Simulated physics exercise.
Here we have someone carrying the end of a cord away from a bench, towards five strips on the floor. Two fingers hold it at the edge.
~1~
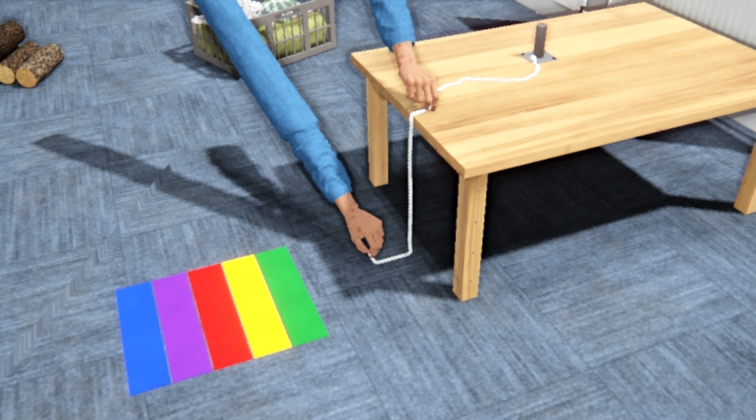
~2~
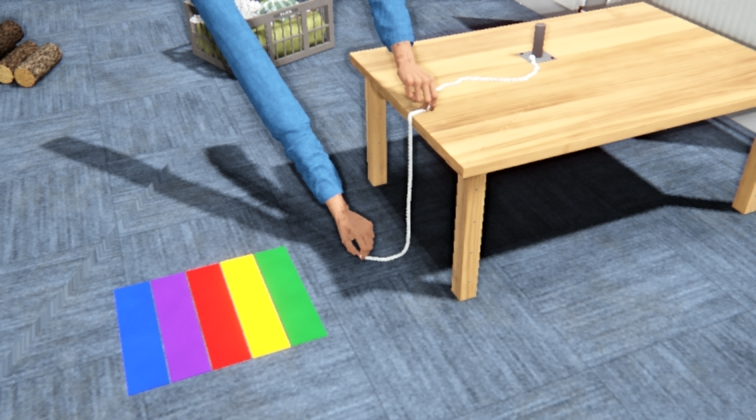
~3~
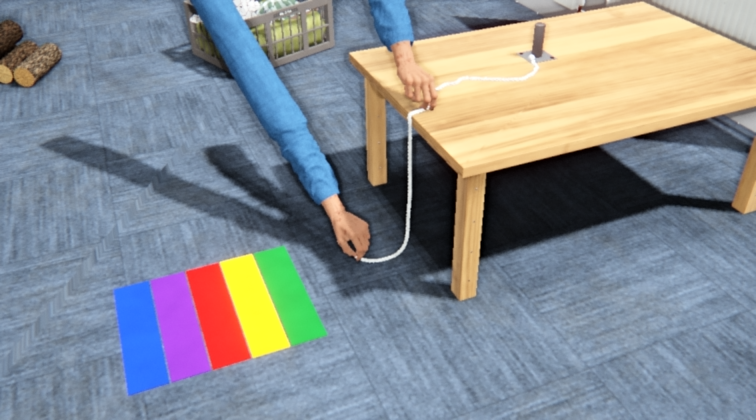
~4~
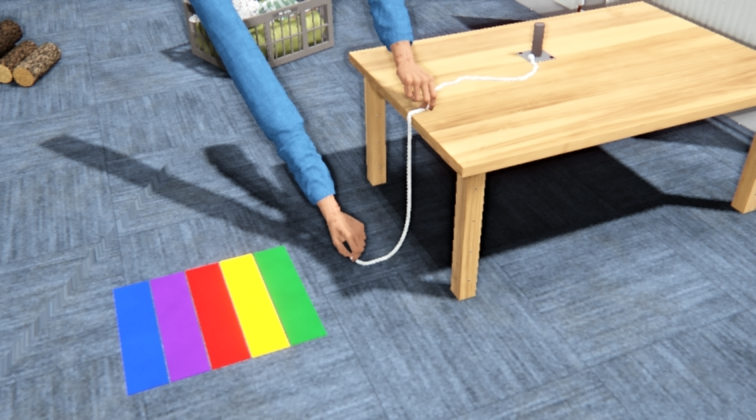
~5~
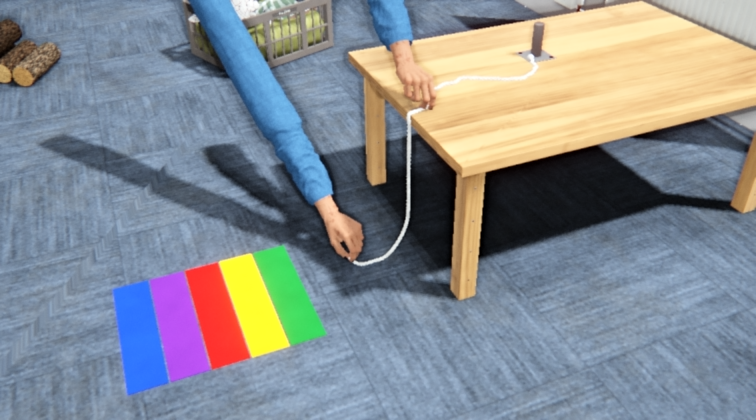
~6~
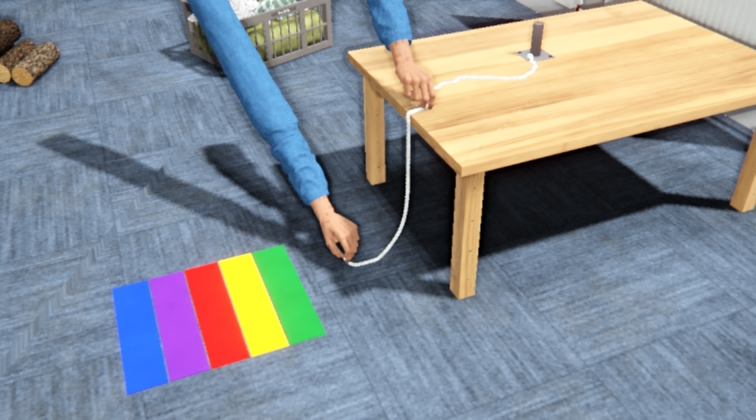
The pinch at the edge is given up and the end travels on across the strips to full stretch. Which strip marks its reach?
Over red.
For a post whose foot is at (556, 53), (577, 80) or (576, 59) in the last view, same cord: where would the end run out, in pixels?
About (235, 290), (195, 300) and (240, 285).
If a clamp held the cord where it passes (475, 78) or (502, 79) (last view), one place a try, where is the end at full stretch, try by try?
The places are (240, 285) and (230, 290).
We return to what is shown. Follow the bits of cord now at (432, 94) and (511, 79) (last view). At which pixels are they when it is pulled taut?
The first at (400, 107), the second at (478, 75).
Soon after, end near (264, 281); over yellow.
After that, end near (225, 292); over red.
At the stop, end near (201, 298); over red. The end stops over the red strip.
